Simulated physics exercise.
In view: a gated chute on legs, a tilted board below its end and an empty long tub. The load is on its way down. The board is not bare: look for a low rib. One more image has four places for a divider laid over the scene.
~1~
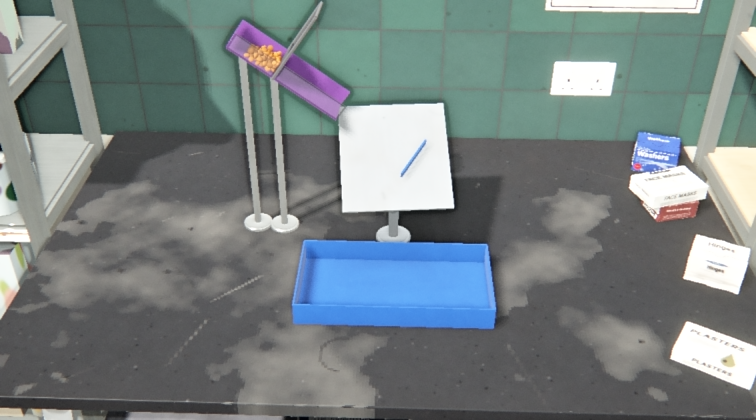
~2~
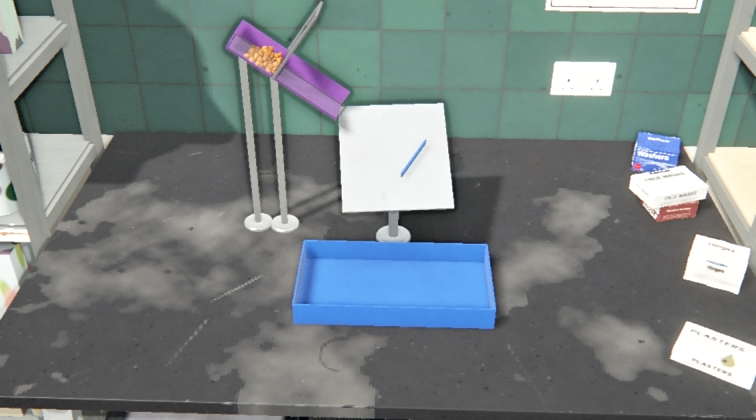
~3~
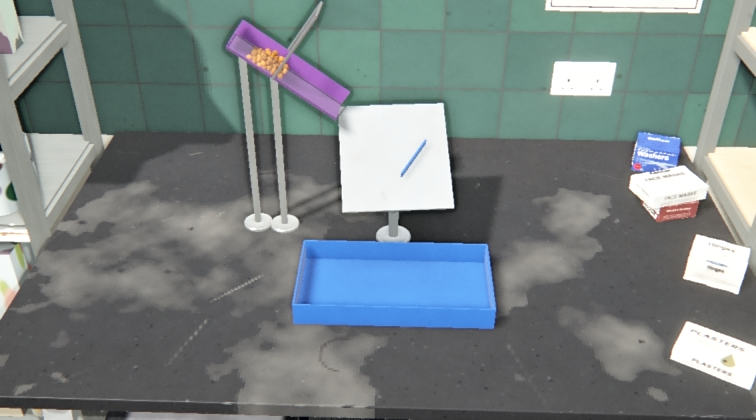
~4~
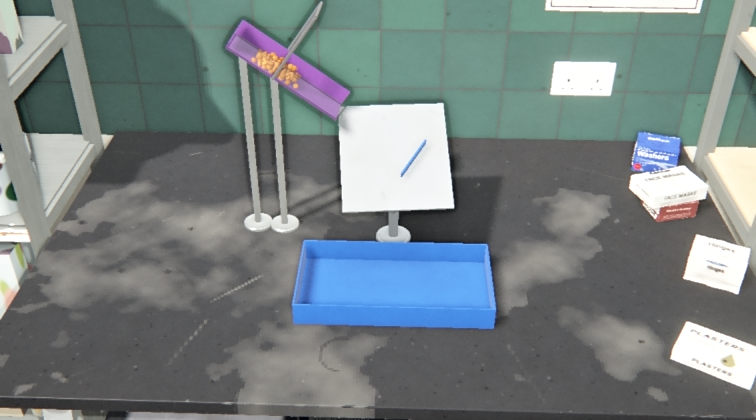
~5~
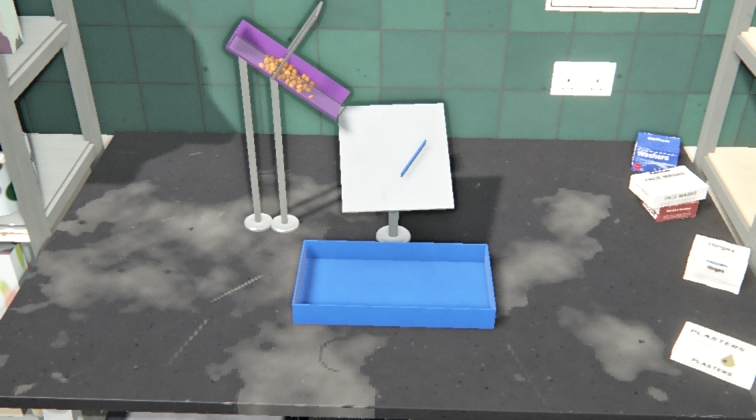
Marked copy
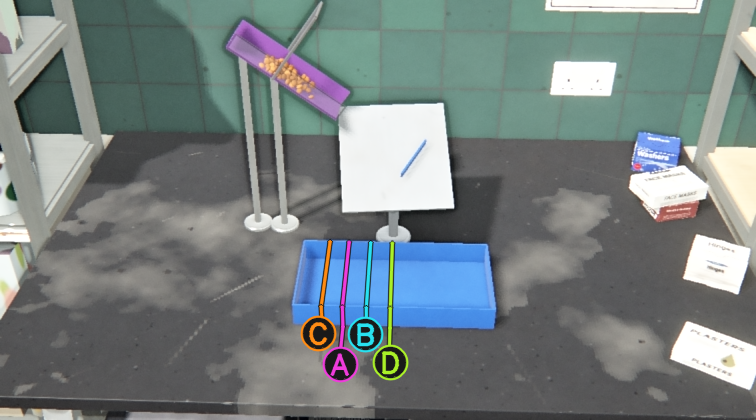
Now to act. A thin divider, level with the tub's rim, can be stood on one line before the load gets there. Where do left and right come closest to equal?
D beats the others.
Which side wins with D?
The right side.
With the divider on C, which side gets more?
Right.
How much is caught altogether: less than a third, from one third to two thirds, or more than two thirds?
About that: More than two thirds.
On the marked copy, line A crosses the front rim at (342, 306); line B crosses the front rim at (366, 306); line C crosses the front rim at (321, 305); line D crosses the front rim at (390, 307).
If A is chosen, of what is caught, not one piece on the left of the divider, every piece on the right.
If B is chosen, of what is caught, just a few on the left of the divider, almost all on the right.
If C is chosen, of what is caught, not one piece on the left of the divider, every piece on the right.
If D is chosen, of what is caught, roughly a third on the left of the divider, roughly two thirds on the right.
